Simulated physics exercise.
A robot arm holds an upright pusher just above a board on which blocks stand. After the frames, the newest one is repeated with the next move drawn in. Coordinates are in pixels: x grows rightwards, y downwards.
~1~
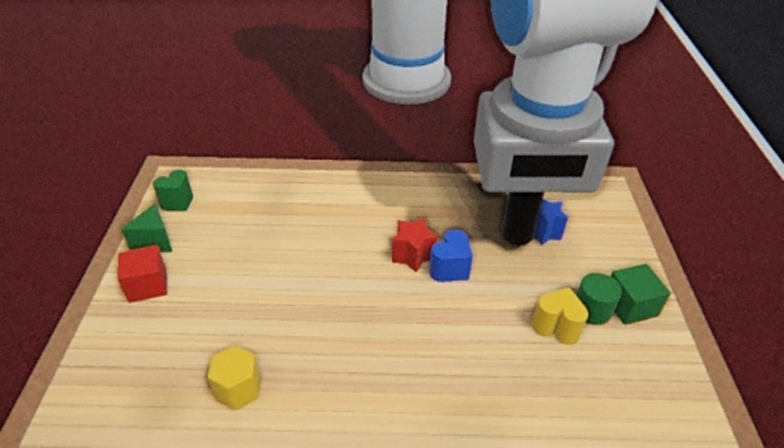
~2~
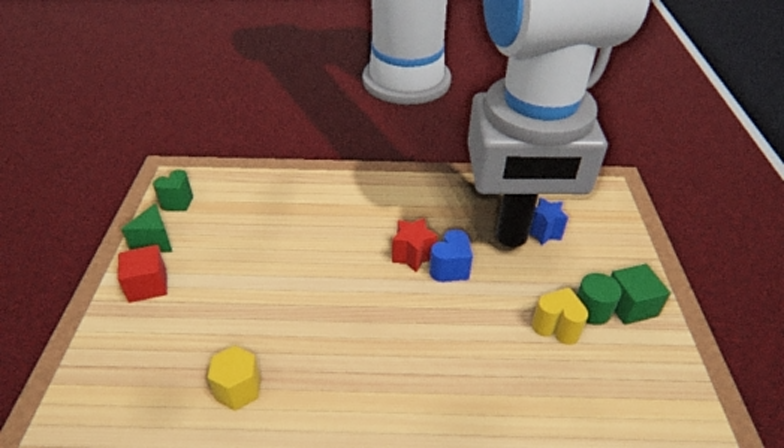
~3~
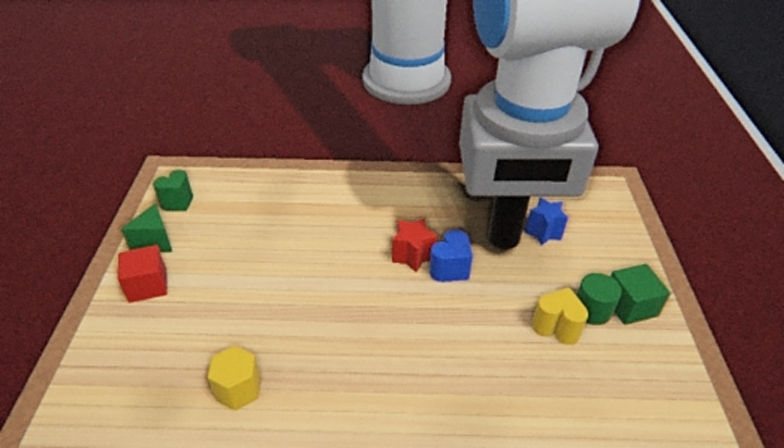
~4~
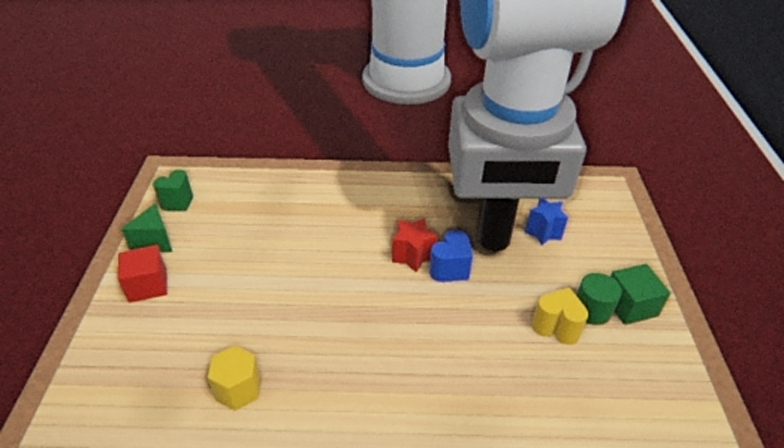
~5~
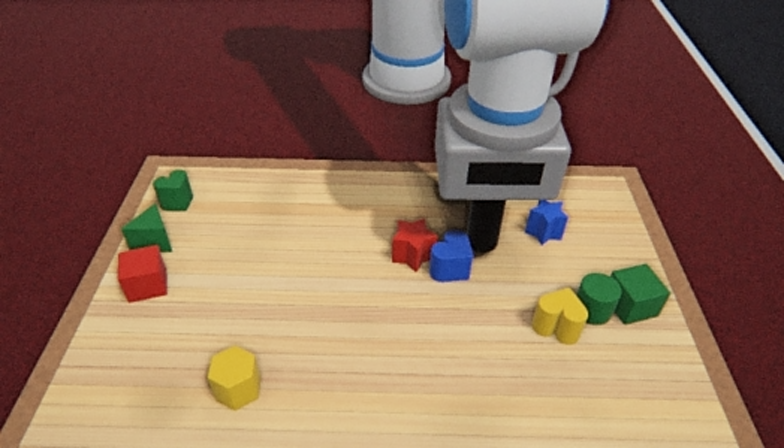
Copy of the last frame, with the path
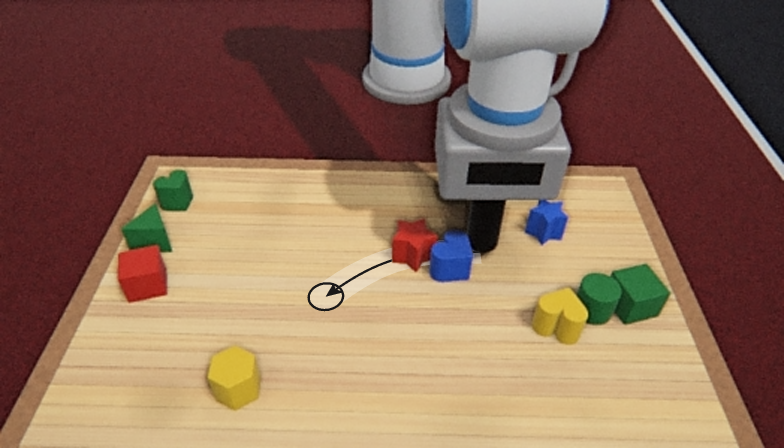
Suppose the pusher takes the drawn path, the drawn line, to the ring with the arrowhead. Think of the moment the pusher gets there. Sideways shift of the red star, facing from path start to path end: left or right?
It heads right.
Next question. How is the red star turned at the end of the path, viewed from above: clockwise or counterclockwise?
I'd predict that, seen from above, the red star rotates clockwise.
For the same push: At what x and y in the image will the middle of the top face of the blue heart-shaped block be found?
About (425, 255).
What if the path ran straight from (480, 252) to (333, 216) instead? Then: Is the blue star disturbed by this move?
Not moved.
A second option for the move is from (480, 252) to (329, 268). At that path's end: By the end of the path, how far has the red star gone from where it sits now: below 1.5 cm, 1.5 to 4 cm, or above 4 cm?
Over 4 cm.
Drawn move, from (480, 252) via (425, 253) and (373, 268), ending at (326, 296).
On the path given first. One third of the way, pusher at (424, 244); red star at (386, 236), turned 50° clockwise; blue heart-shaped block at (428, 254), turned 90° anticlockwise.
Two thirds of the way, pusher at (372, 258); red star at (333, 241), turned 80° clockwise; blue heart-shaped block at (425, 255), turned 100° anticlockwise.
At the end, pusher at (325, 286); red star at (313, 247), turned 155° clockwise; blue heart-shaped block at (425, 255), turned 100° anticlockwise; blue star still.
